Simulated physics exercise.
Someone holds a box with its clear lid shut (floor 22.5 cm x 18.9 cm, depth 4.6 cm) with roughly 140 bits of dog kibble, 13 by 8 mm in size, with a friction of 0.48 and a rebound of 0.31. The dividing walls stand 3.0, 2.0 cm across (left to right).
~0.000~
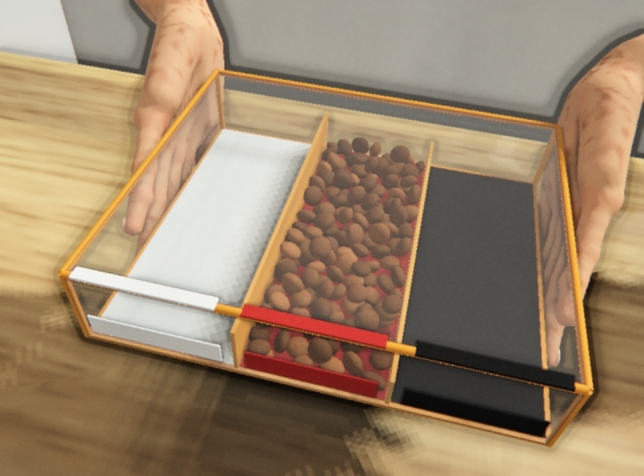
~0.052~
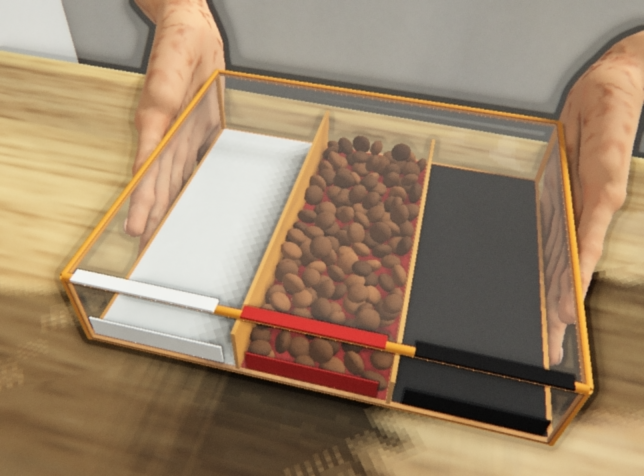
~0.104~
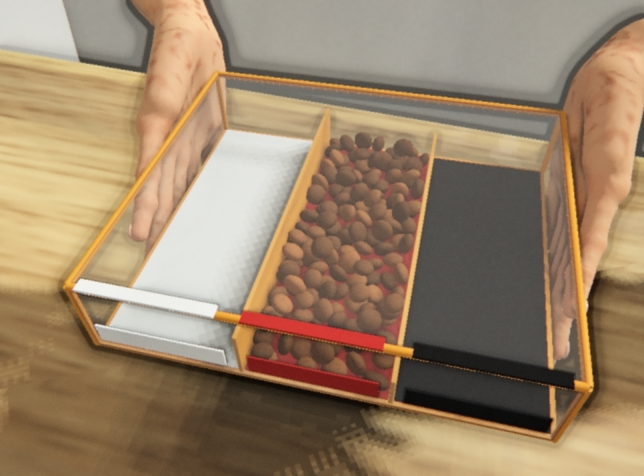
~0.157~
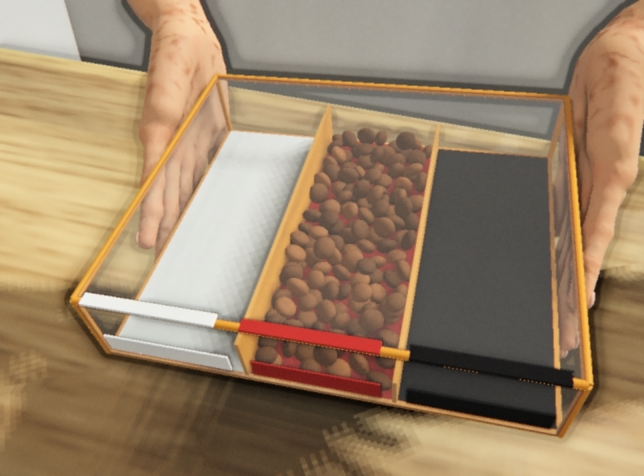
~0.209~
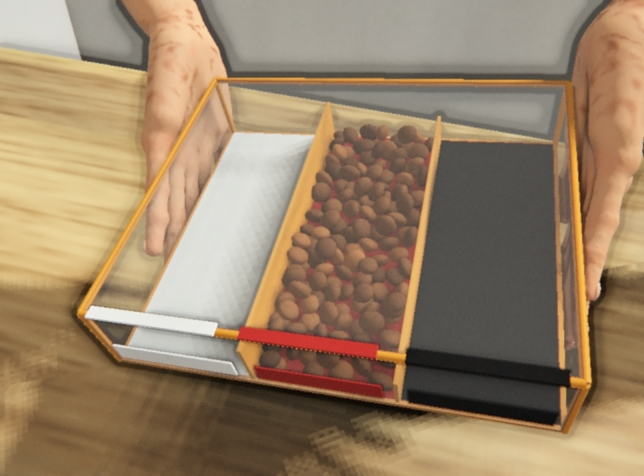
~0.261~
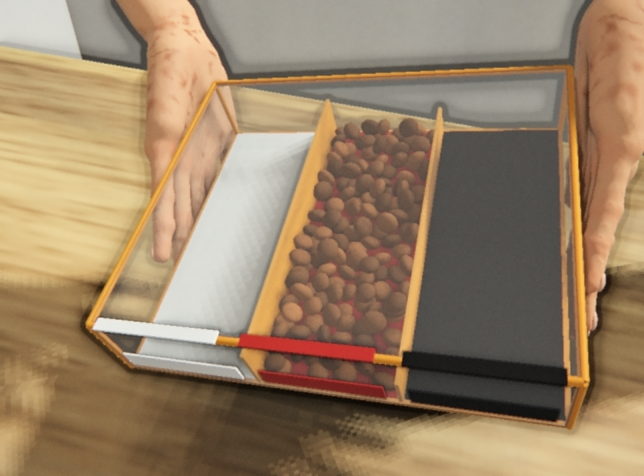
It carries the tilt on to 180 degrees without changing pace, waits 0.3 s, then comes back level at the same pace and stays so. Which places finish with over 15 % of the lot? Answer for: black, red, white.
In the black compartment: Under; in the red compartment: Over; in the white compartment: Over.
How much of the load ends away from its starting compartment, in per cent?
Roughly 40 per cent.
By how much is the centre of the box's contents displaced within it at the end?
Roughly 7.5 cm.
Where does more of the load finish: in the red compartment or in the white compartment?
The larger share is in the red compartment.
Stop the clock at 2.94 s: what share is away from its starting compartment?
Some 35 per cent.
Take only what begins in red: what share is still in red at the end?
Roughly 60 per cent.
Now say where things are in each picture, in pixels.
The first frame shows box at (308, 335); tilt 0 degrees; red 100 %.
The second frame shows box at (308, 336); tilt 1 degrees.
The third frame shows box at (307, 339); tilt 4 degrees.
The fourth frame shows box at (305, 344); tilt 8 degrees; low side front left.
The fifth frame shows box at (304, 350); tilt 12 degrees; low side front left.
The sixth frame shows box at (304, 355); tilt 16 degrees; low side front left; red 100 %. It turns about 80 degrees a second.
After 1.72 s, tilt 135 degrees; red 70 %, white 30 %; middle of all pieces near (430, 284).
After 2.94 s, tilt 160 degrees; red 65 %, white 35 %; middle of all pieces near (453, 259).
After 4.06 s, tilt 69 degrees; red 60 %, white 40 %; middle of all pieces near (317, 339).
After 5.13 s, tilt 0 degrees; red 60 %, white 40 %; middle of all pieces near (242, 294).
In the end, at 5.6 s, black 0 %, red 60 %, white 40 %.
